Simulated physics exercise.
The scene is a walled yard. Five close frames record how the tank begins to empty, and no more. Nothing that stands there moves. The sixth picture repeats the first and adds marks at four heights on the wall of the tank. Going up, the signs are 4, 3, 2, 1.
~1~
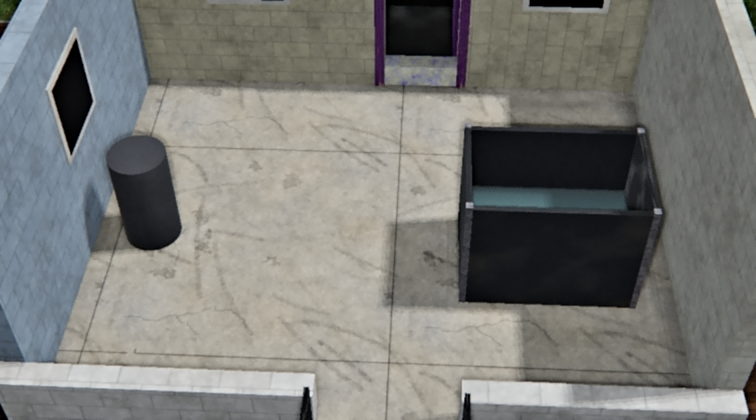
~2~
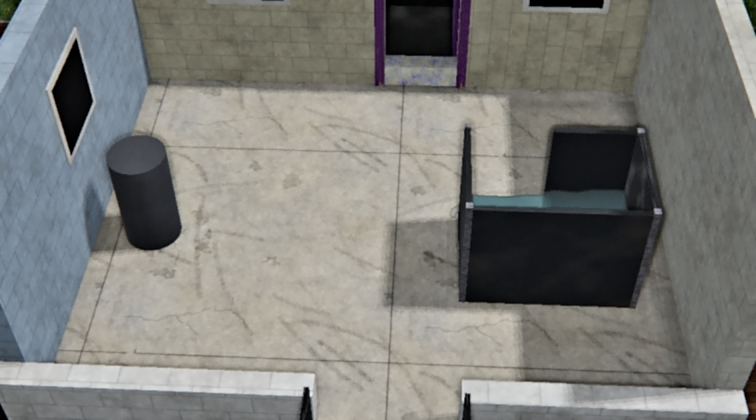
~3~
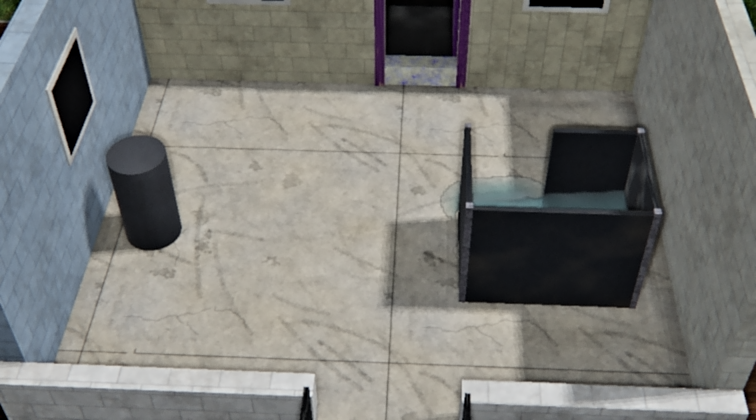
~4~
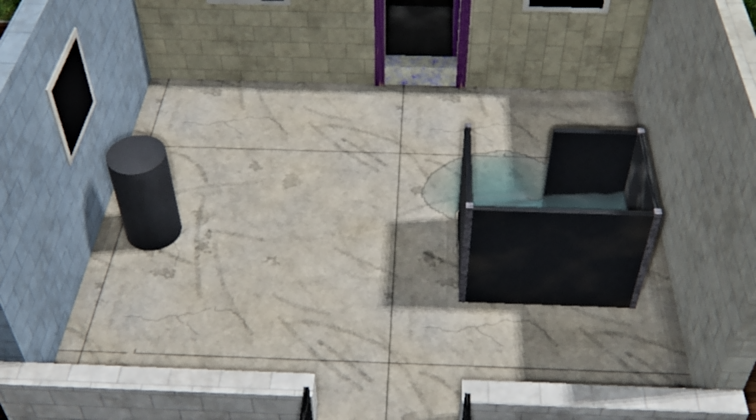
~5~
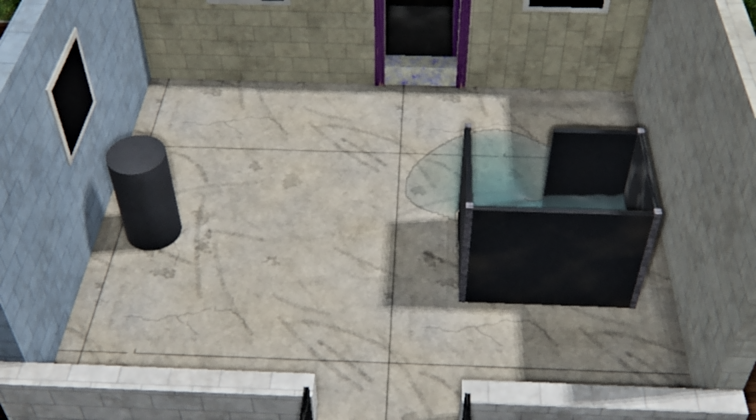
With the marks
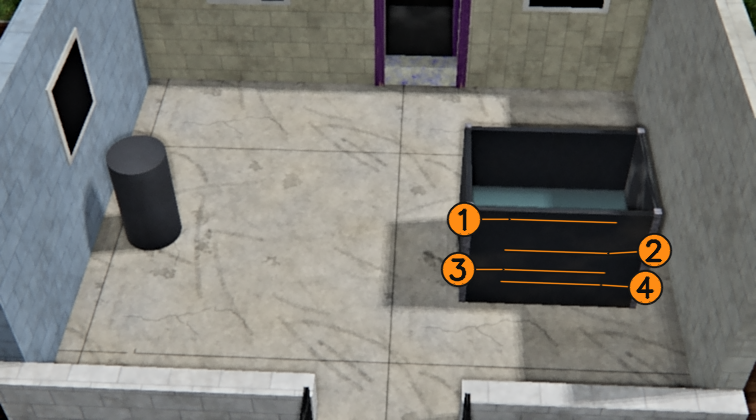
A walled yard held a dark cylinder on the left and a black tank of water on the right; part of the tank's back side disappeared, and water spread out across the ground toward the left.
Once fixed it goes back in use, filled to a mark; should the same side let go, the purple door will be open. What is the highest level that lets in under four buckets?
Level 2.
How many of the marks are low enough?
Three of them.
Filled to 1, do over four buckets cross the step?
Yes, it does.
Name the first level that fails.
It is 1.
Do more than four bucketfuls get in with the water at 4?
No, not at all.
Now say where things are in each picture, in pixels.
Water in the tank at rest, its middle at (549, 224); foot of the purple doorway at (420, 85); open gate at (388, 373).
Water covers 1 % of the ground, its front hidden from here.
Water covers 2 % of the ground and shows as far out as (448, 201).
Water covers 5 % of the ground and shows as far out as (437, 190).
Water covers 8 % of the ground and shows as far out as (427, 179).
On the marked copy, 1 at (562, 220); 2 at (556, 251); 3 at (553, 271); 4 at (551, 283); from the bottom up 4, 3, 2, 1.
Choosing 1, about 8 bucketfuls get in.
Choosing 2, a splash gets over, under a bucket.
Choosing 3, nothing gets over.
Choosing 4, nothing gets over.
